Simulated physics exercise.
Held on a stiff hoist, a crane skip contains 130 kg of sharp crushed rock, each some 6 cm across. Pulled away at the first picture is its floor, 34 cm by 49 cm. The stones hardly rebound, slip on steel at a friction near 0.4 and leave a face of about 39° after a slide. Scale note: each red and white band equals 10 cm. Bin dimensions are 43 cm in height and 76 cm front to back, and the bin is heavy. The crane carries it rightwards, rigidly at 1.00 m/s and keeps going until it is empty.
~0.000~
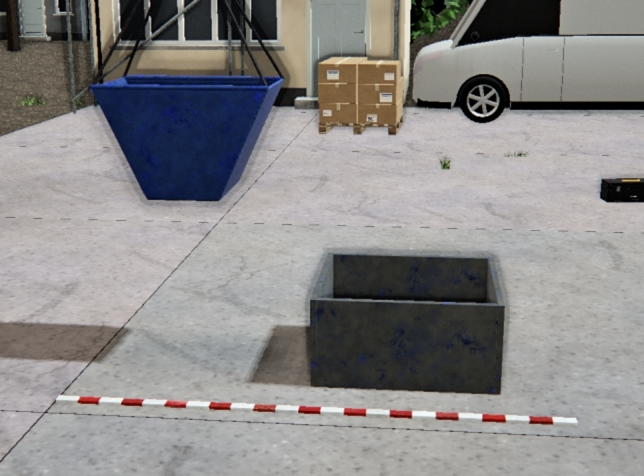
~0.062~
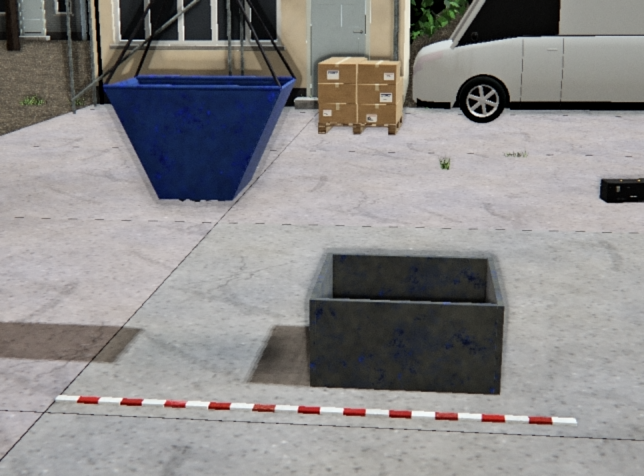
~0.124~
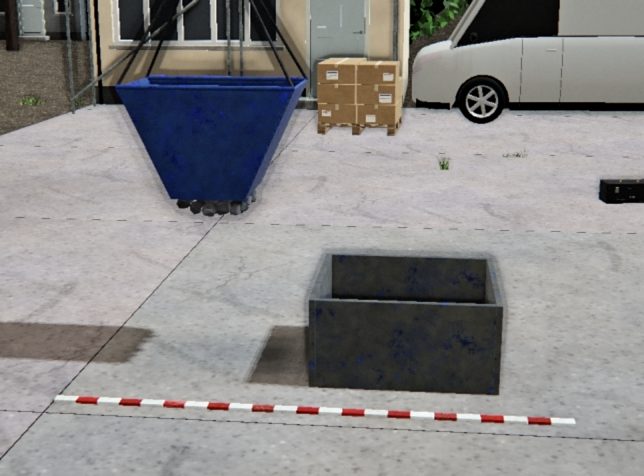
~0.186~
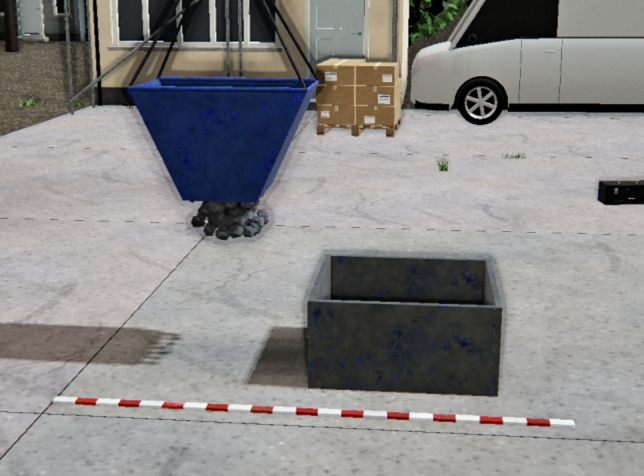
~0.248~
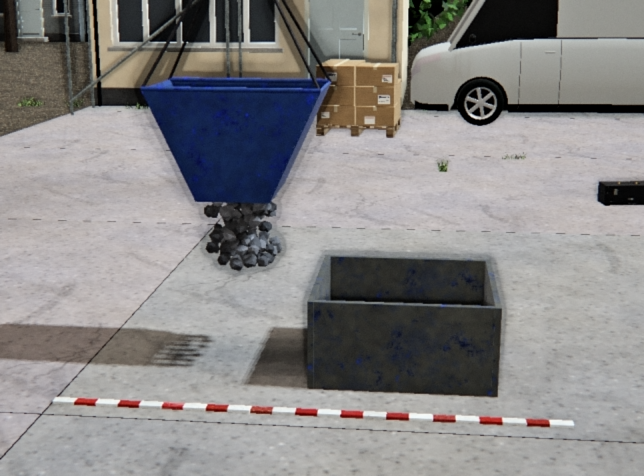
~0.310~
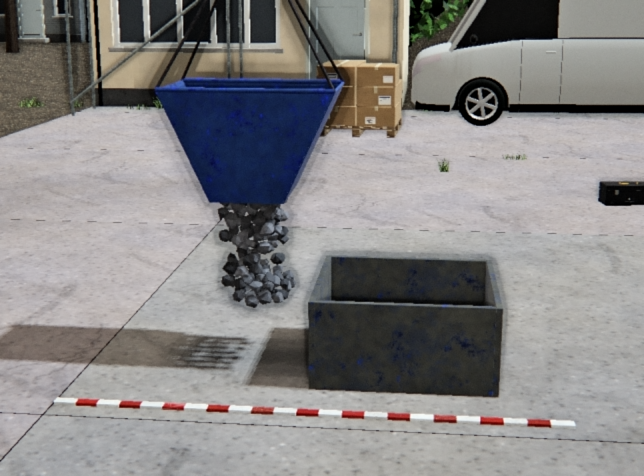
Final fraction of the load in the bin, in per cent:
About 36 per cent.
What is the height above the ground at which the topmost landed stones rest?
26 cm.
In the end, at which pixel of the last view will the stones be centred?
I'd say close to pixel (303, 344).
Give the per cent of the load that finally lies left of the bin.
65 %.
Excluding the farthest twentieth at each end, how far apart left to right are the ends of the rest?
Horizontal spread approx 120 cm.
After 0.7 s, 2 % in the crane skip, 69 % falling or lying left of the bin, 29 % falling or lying in the bin; the stones farthest right are at (370, 310).
After 1.1 s, 0 % in the crane skip, 63 % falling or lying left of the bin, 36 % falling or lying in the bin; the stones farthest right are at (478, 353).
After 1.7 s, 0 % in the crane skip, 63 % falling or lying left of the bin, 36 % falling or lying in the bin, 1 % falling or lying beside or right of the bin; the stones farthest right are at (481, 351).
After 2.6 s, 0 % in the crane skip, 63 % falling or lying left of the bin, 36 % falling or lying in the bin, 1 % falling or lying beside or right of the bin; the stones farthest right are at (481, 351).
After 4.5 s, 0 % in the crane skip, 63 % left of the bin, 36 % in the bin, 1 % beside or right of the bin; the stones farthest right are at (481, 351).
